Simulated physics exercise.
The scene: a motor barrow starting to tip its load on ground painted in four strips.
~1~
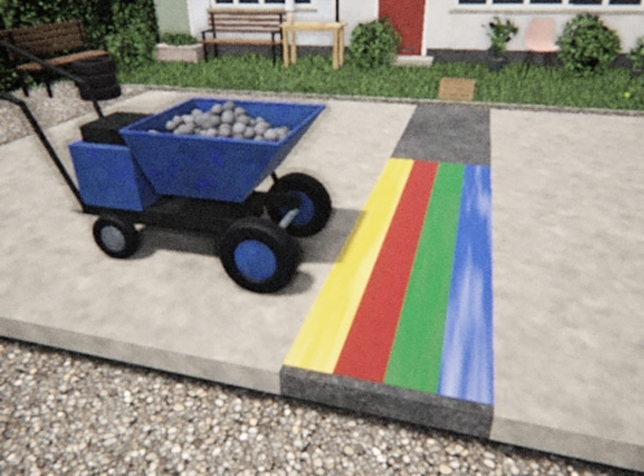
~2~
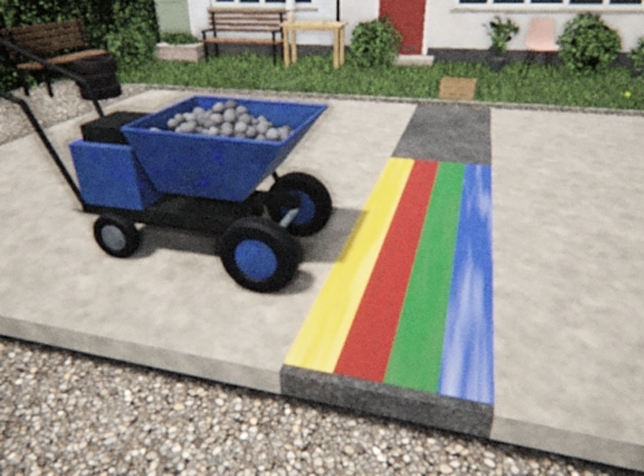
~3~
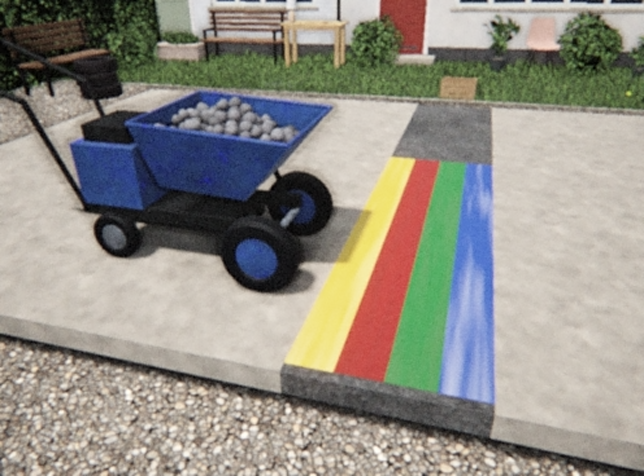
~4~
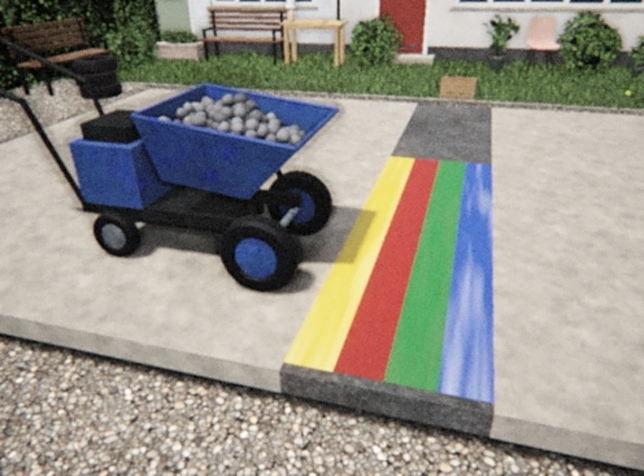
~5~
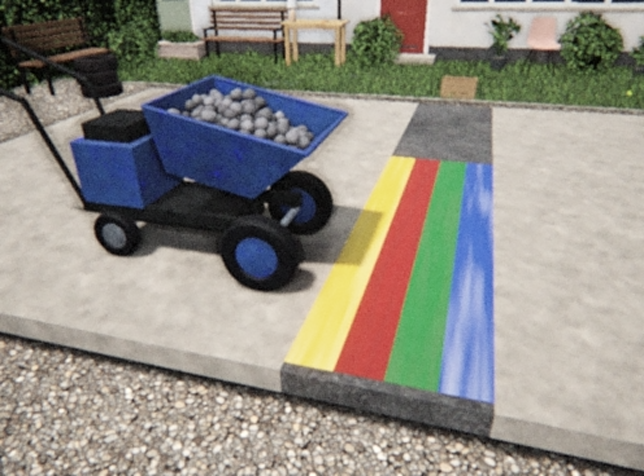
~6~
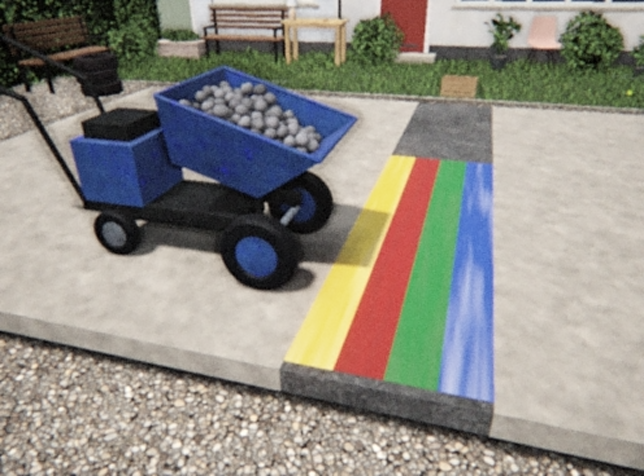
Blue skip of a motor barrow loaded with grey cobbles tilting gradually forward to the right, beside yellow, red, green and blue strips.
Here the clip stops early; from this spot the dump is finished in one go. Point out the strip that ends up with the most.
The green one ends up with the most.
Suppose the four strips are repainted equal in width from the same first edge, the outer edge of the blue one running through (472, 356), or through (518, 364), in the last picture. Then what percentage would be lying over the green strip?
Roughly 30 per cent first, then 40 per cent.
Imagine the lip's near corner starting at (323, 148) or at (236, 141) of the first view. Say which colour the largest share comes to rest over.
Going by the pictures, the first try gives that blue strip and the second gives the strip in red.
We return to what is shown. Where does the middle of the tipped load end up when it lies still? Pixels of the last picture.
The centre ends up roughly at (437, 272).
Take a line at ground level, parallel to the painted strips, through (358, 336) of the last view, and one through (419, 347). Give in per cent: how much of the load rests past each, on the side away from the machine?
The first gives 90 %, the second 50 %.
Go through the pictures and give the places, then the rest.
In the first frame, lip of the skip (280, 145), level; top of the load (216, 134), round cobbles; yellow strip (325, 328); red strip (371, 336); green strip (418, 344); blue strip (468, 353).
In the second frame, lip of the skip (282, 145), level; top of the load (218, 132).
In the third frame, lip of the skip (288, 146), tipped barely; top of the load (209, 120).
In the fourth frame, lip of the skip (296, 149), tipped a little; top of the load (217, 126).
In the fifth frame, lip of the skip (307, 155), tipped a little; top of the load (216, 119).
In the sixth frame, lip of the skip (319, 161), tipped clearly; top of the load (225, 112); yellow strip (326, 325); red strip (371, 333); green strip (419, 342); blue strip (468, 351).
Just after the last frame, skip tipped steeply; every one in the skip.
A moment on, skip tipped right over; the larger part in the skip; just a few over the red strip; about a tenth over the green strip; just a few over the blue strip; just a few falling.
Further on, skip tipped right over; roughly a quarter in the skip; roughly a quarter over the red strip; roughly a third over the green strip; roughly a quarter over the blue strip; about a tenth off the paint.
When it is over, skip tipped right over; about a tenth in the skip; just a few over the yellow strip; roughly a quarter over the red strip; roughly a third over the green strip; roughly a quarter over the blue strip; about a tenth off the paint.
